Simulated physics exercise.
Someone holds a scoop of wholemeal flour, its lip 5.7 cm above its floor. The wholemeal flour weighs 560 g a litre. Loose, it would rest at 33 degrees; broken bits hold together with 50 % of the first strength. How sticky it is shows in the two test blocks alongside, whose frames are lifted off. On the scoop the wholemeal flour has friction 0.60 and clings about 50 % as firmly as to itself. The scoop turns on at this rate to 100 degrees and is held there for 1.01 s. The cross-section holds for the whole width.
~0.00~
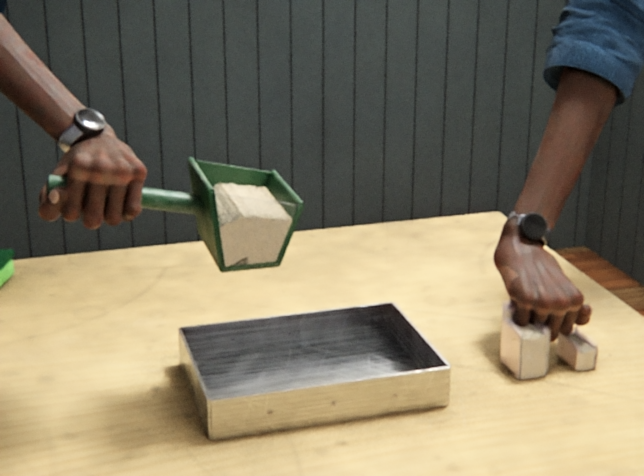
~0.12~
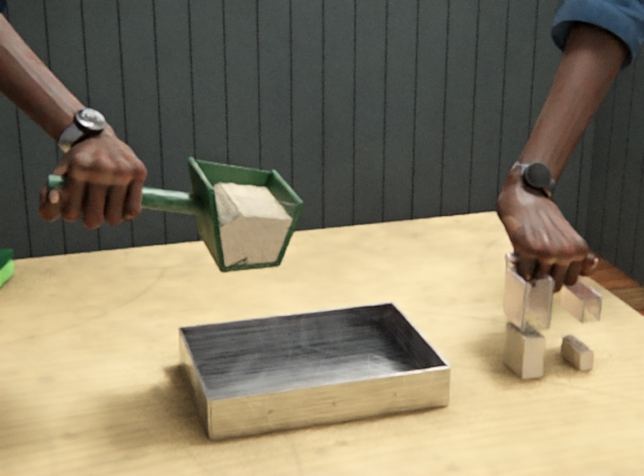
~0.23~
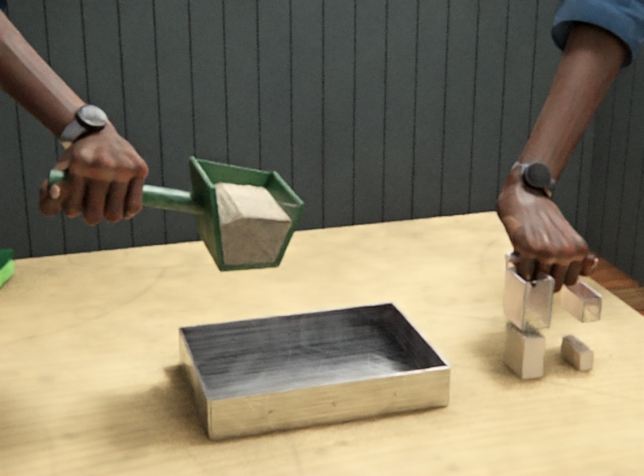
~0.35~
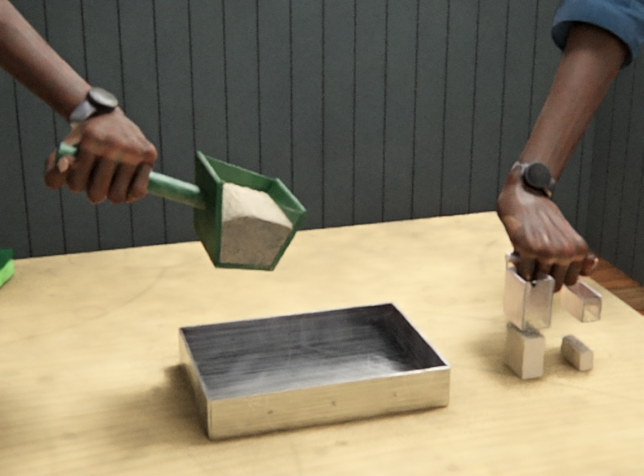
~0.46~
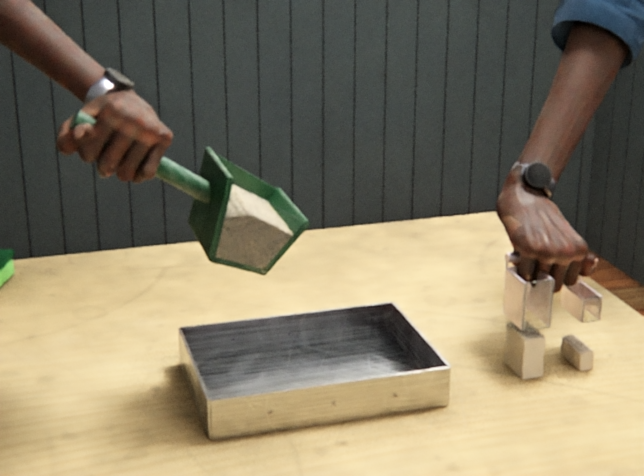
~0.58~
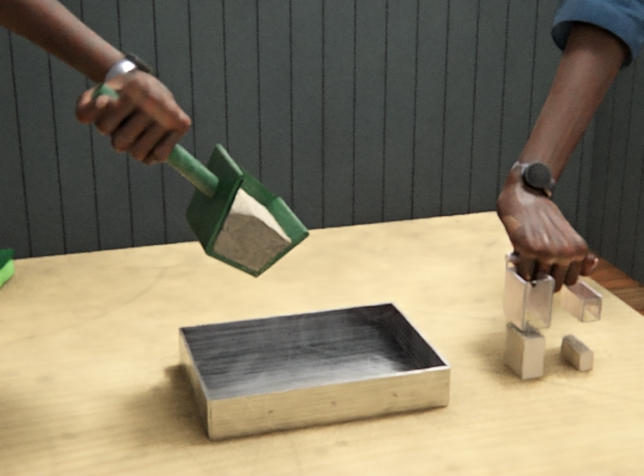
A green scoop of flour tilts rightward above a tray after a hand lifts clear molds off blocks.
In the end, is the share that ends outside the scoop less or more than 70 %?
It comes out less than 70 %.
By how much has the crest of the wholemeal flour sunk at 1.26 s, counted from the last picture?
About 0.0 cm.
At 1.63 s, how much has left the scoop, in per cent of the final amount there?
About 100 %.
After 0.89 s, the scoop is at 61 degrees and 0 % has left it.
After 1.26 s, the scoop is at 95 degrees and 0 % has left it.
After 1.63 s, the scoop is at 100 degrees and 61 % has left it.
After 2.00 s, the scoop is at 100 degrees and 62 % has left it.
After 2.43 s, the scoop is at 100 degrees and 64 % has left it.
